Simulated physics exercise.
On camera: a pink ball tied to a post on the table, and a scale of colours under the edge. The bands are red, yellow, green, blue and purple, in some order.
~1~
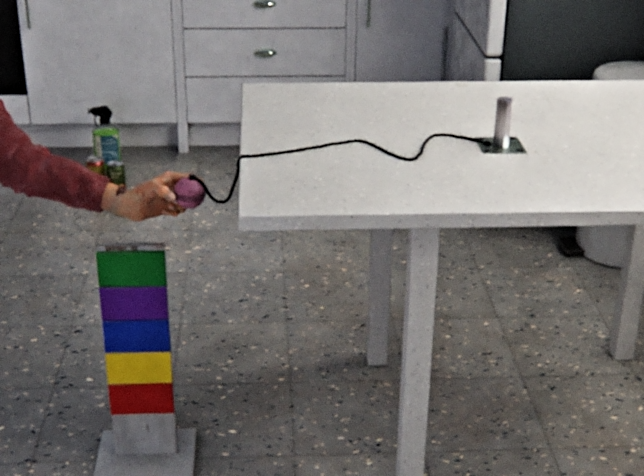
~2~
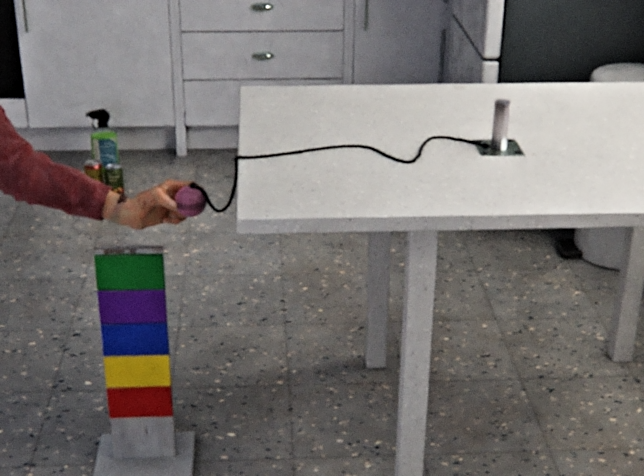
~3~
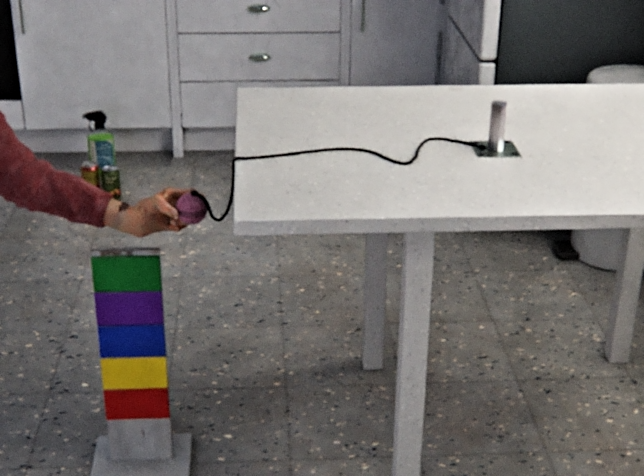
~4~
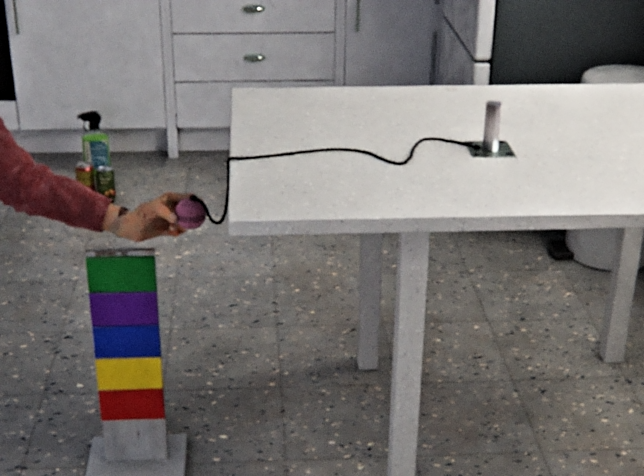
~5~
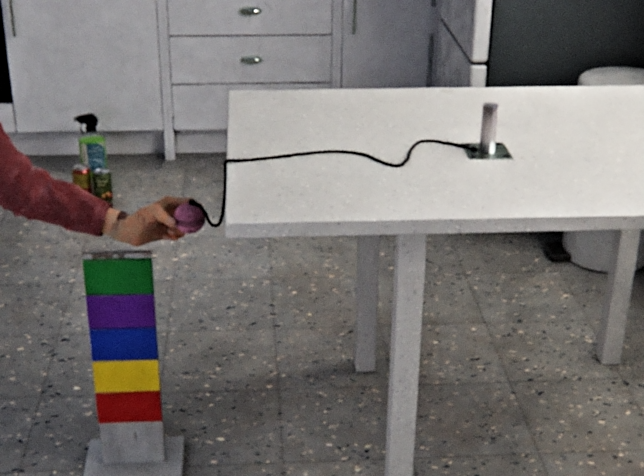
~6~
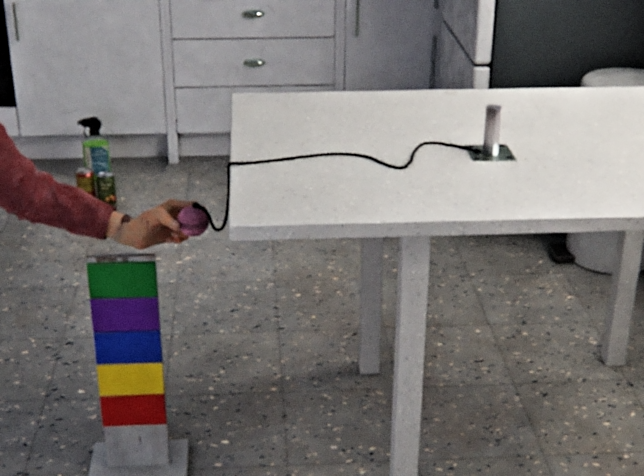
A hand and forearm in a red sleeve reach in from the left in a room with a speckled grey floor, white drawers behind, seen from slightly above. The hand holds a pink ball beside a white table, its black shoelace running to a post on top, above green, purple, blue, yellow and red bands. The hand barely lowers, the lace shifts slightly, and the camera drifts a little.
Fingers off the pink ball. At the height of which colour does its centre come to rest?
Its centre hangs level with the blue band.
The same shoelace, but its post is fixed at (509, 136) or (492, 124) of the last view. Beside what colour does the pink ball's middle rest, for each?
One after the other, purple; purple.
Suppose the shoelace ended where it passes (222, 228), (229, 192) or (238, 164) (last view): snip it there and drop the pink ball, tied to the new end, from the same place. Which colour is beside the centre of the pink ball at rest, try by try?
It would be purple; green; higher than all five.
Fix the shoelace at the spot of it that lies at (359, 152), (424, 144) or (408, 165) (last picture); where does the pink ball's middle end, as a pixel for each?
Try by try, around (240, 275), (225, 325) and (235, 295).
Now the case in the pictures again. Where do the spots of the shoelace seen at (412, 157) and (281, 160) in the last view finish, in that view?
At (378, 157), then (229, 186).
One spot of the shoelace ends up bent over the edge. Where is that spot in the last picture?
That spot is around (299, 157).
Soon after, ball near (268, 327); level with blue.
Then, ball near (218, 341); level with blue.
At rest, ball near (228, 341); level with blue. Its middle rests at the blue band.
